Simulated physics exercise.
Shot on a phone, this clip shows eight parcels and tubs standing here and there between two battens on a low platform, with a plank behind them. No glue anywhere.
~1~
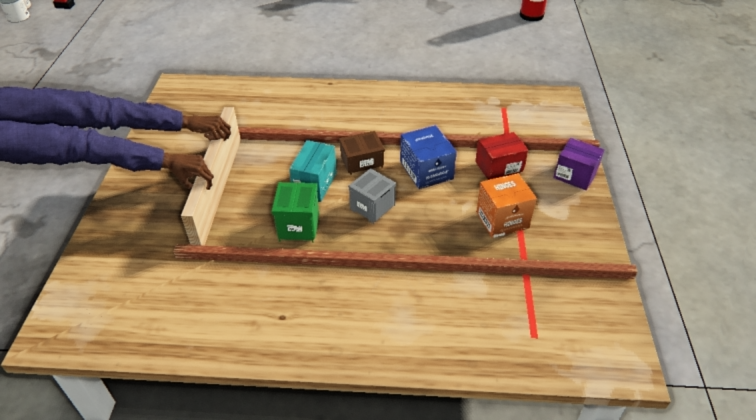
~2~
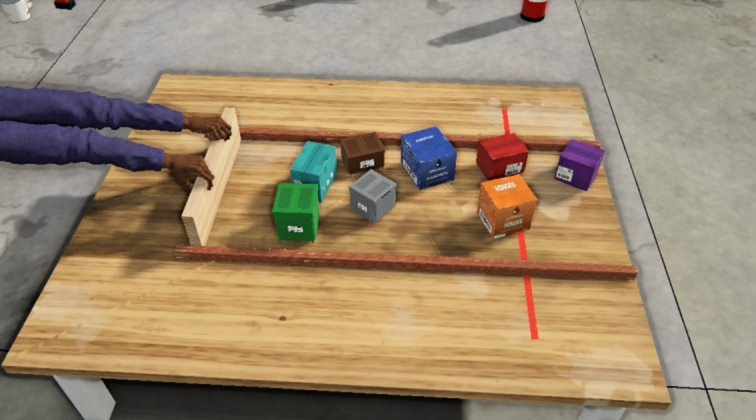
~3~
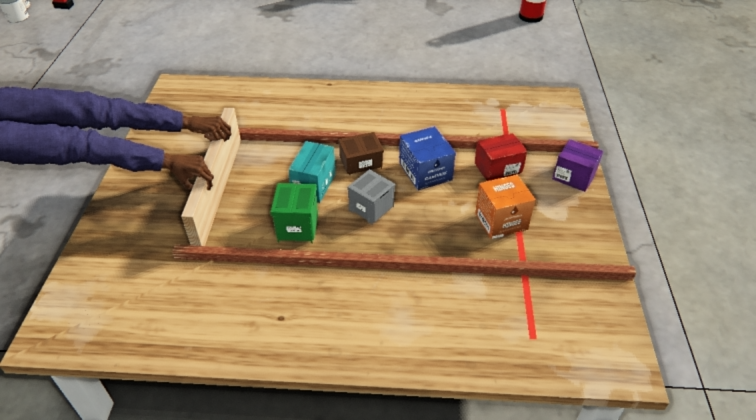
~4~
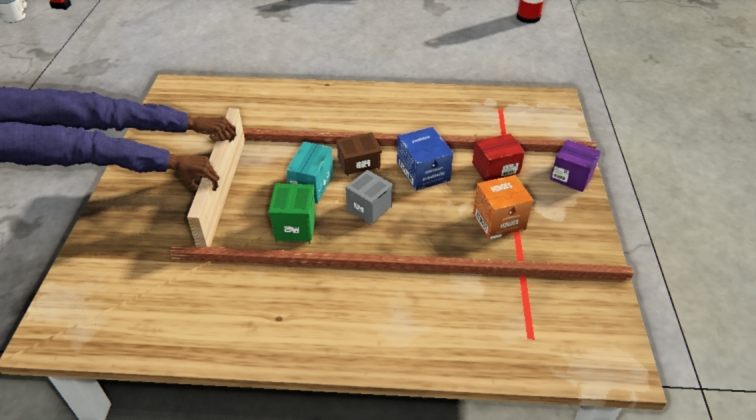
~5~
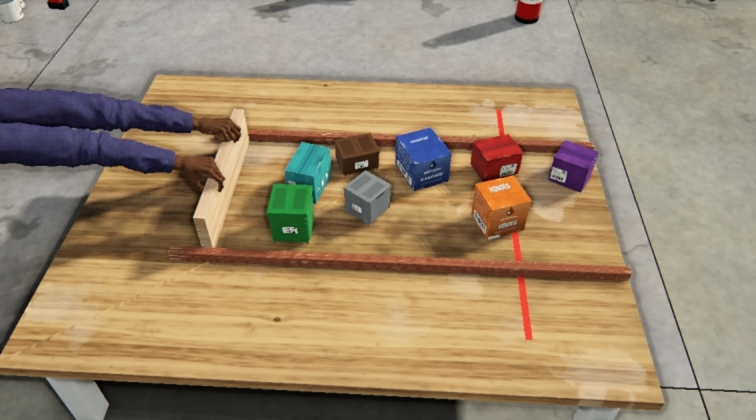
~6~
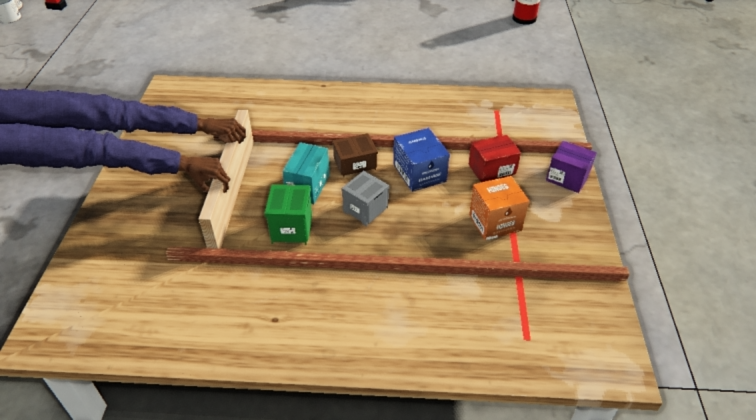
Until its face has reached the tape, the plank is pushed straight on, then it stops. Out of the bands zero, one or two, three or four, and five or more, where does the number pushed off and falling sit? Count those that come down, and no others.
It ends with just one or a pair down.
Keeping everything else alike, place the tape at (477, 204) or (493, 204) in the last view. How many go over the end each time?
You'd get 1 the first time and 1 the second.
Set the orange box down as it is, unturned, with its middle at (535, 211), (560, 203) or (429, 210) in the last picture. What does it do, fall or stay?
At the three spots, the orange box keeps its place, keeps its place and keeps its place.
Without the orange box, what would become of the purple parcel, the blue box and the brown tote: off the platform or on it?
Here's how it goes: The purple parcel is gone, the blue box hangs on, and the brown tote hangs on.
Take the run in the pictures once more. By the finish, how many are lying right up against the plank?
That makes 3.
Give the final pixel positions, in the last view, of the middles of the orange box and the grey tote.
The orange box finishes at (592, 228); the grey tote finishes at (560, 208).
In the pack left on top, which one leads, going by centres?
Red parcel.
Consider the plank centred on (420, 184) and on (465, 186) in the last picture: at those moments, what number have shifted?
At the first point the count is 7, at the second it's 8.
Soon after, none off yet; purple parcel at rest near (571, 167); red parcel at rest near (494, 159); orange box at rest near (498, 208).
Then, none off yet; purple parcel at rest near (571, 167); red parcel moved a little near (510, 161); orange box moved a little near (509, 210).
At rest, the number that fall off is one or two; fallen, purple parcel.
